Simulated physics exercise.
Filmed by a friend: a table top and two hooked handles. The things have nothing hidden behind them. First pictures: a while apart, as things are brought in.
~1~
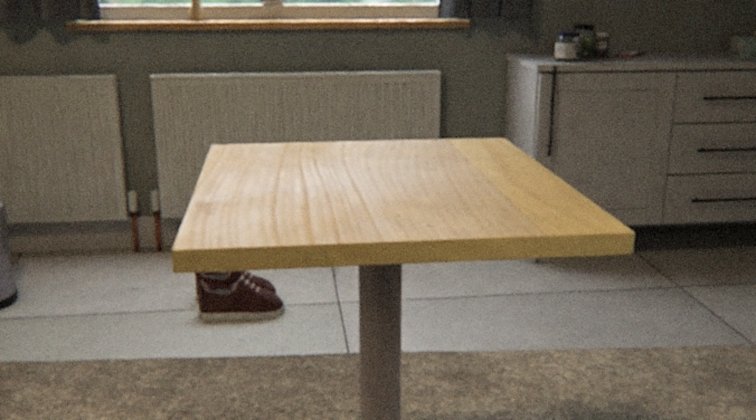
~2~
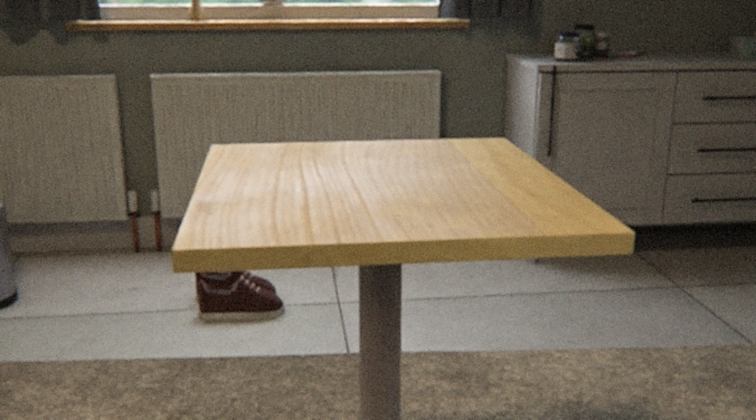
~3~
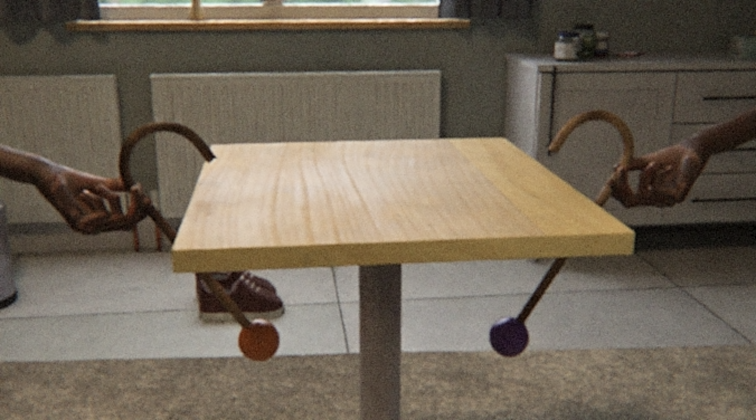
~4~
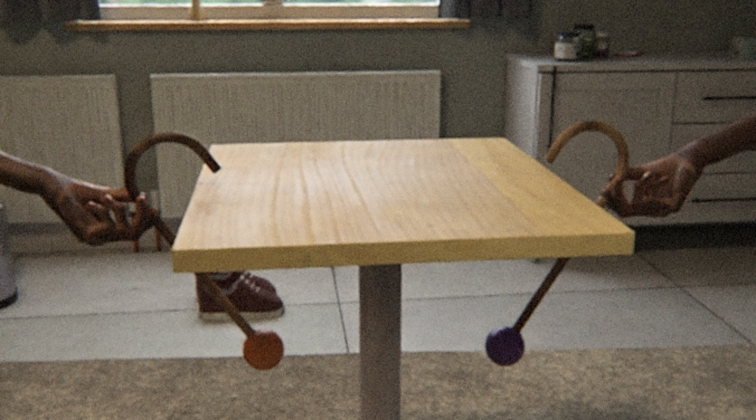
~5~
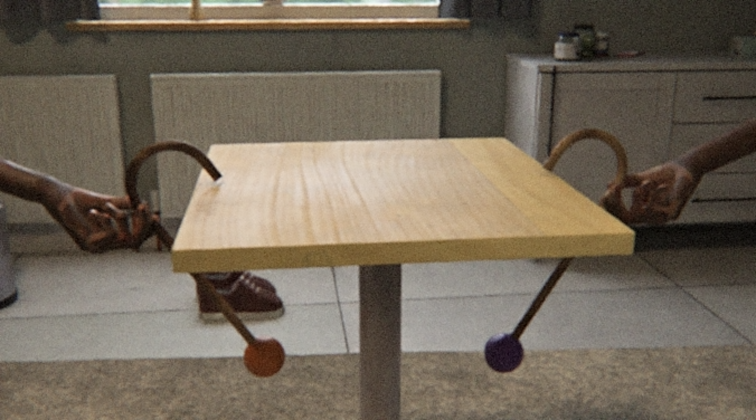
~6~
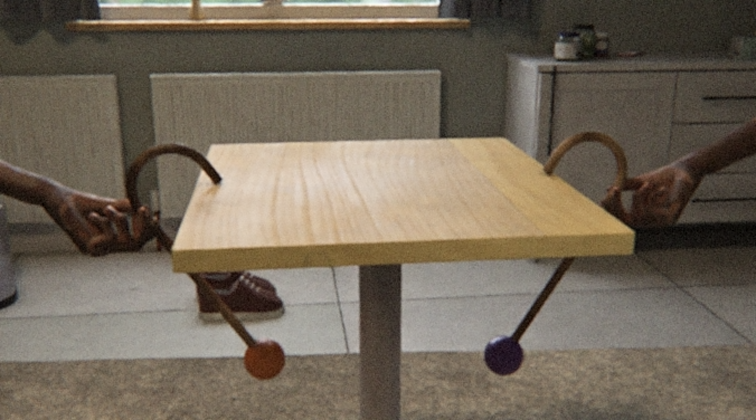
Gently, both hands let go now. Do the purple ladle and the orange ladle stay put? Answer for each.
In the end, the purple ladle stays put, the orange ladle stays put.
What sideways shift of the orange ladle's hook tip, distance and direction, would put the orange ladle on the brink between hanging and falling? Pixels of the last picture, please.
24 pixels or so, to the left.
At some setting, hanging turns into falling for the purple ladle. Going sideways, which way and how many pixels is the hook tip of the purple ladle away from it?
Rightward, near 8 pixels.
Then, 0.40 s past the last view, purple ladle at rest near (543, 254); orange ladle at rest near (220, 262).
Finally, the purple ladle hangs from the table, near (542, 254); the orange ladle hangs from the table, near (222, 262).
